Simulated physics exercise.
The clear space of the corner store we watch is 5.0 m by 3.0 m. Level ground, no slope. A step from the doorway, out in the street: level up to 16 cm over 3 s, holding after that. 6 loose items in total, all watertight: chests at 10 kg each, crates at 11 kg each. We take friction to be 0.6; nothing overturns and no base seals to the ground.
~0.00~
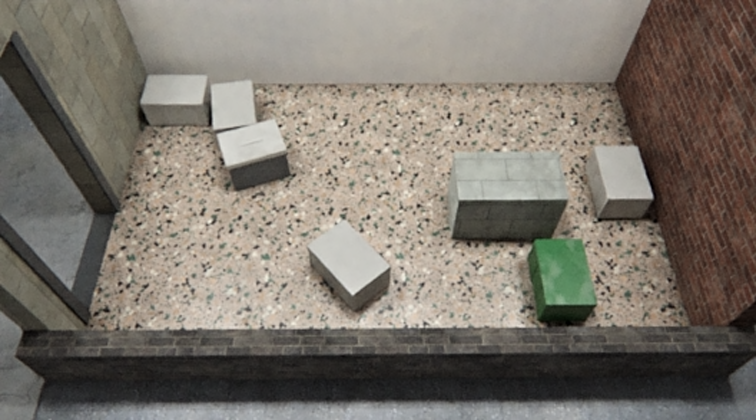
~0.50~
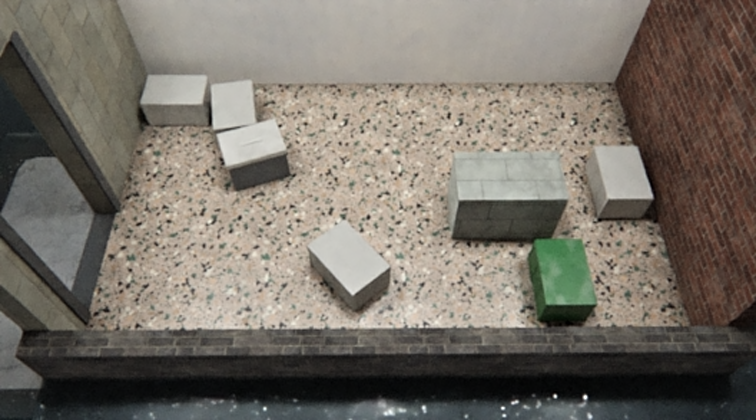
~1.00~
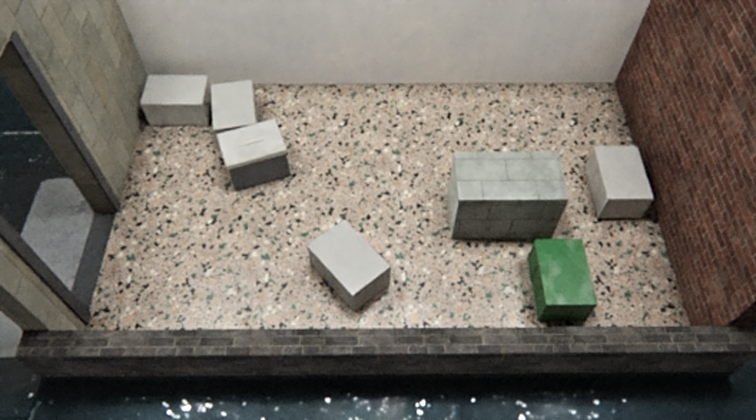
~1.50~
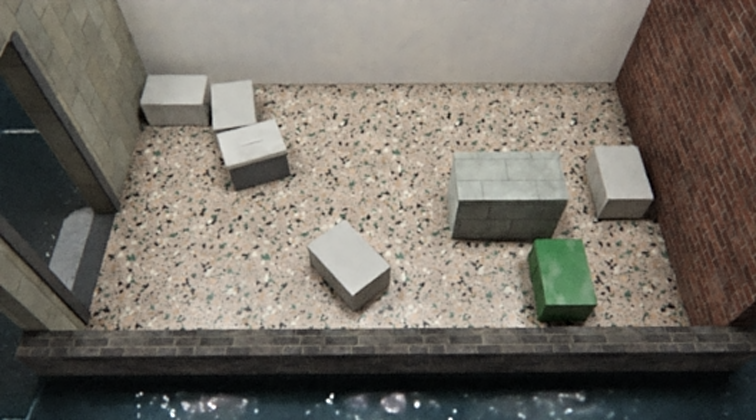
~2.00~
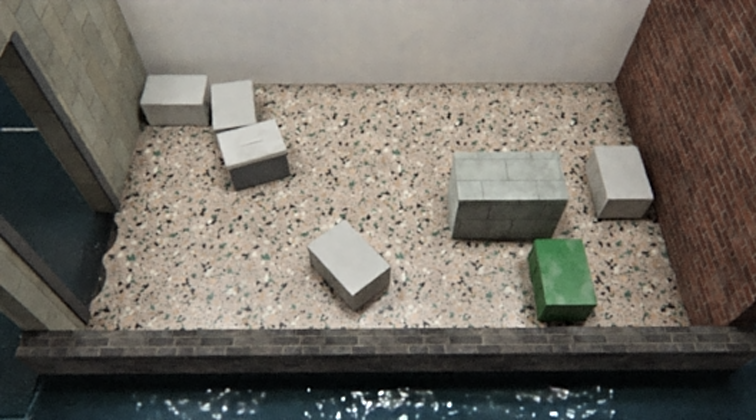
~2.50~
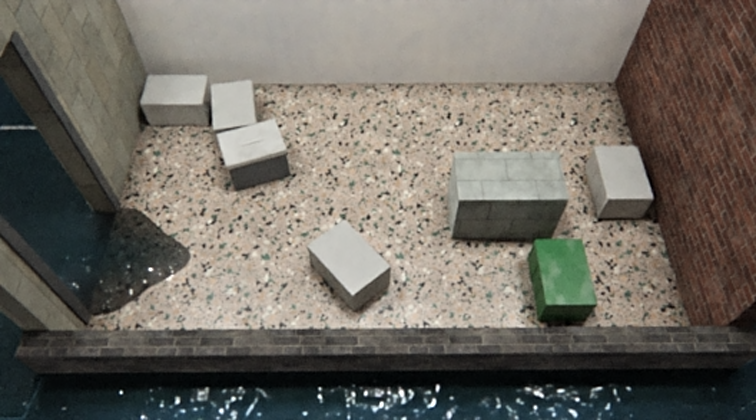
A bare shop room with a speckled floor, a pale back wall, a brick right wall and a doorway at left is seen from above by a still camera. Pale boxes sit at the back left, centre and right, near a larger grey block and a green crate at front right. Dark water covers the street outside, rises, and spreads through the doorway onto the floor, while every box stays still.
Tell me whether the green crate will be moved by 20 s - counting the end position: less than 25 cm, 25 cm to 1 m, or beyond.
Result: A large displacement.
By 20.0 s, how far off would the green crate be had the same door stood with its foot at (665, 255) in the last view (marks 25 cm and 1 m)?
Outcome: The green crate moves far off.
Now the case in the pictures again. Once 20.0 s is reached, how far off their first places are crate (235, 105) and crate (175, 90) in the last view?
First 120 cm, then 300 cm.
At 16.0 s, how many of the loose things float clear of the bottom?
The count is 6.
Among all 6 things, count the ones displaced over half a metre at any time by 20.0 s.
By my tally, 6.
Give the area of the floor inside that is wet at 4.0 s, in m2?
4.0 m2.
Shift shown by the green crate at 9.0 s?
Shift: About 80 cm.
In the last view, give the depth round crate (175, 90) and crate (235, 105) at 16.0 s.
About 9 and 7 cm.
After 4.0 s the green crate is near (565, 271), 0.0 m from its start, aground; 0 afloat.
After 9.0 s the green crate is near (648, 230), 0.8 m from its start, afloat; 3 afloat.
After 16.0 s the green crate is near (403, 99), 2.2 m from its start, afloat; 6 afloat.
After 20.0 s the green crate is near (170, 91), 4.0 m from its start, afloat; 6 afloat.
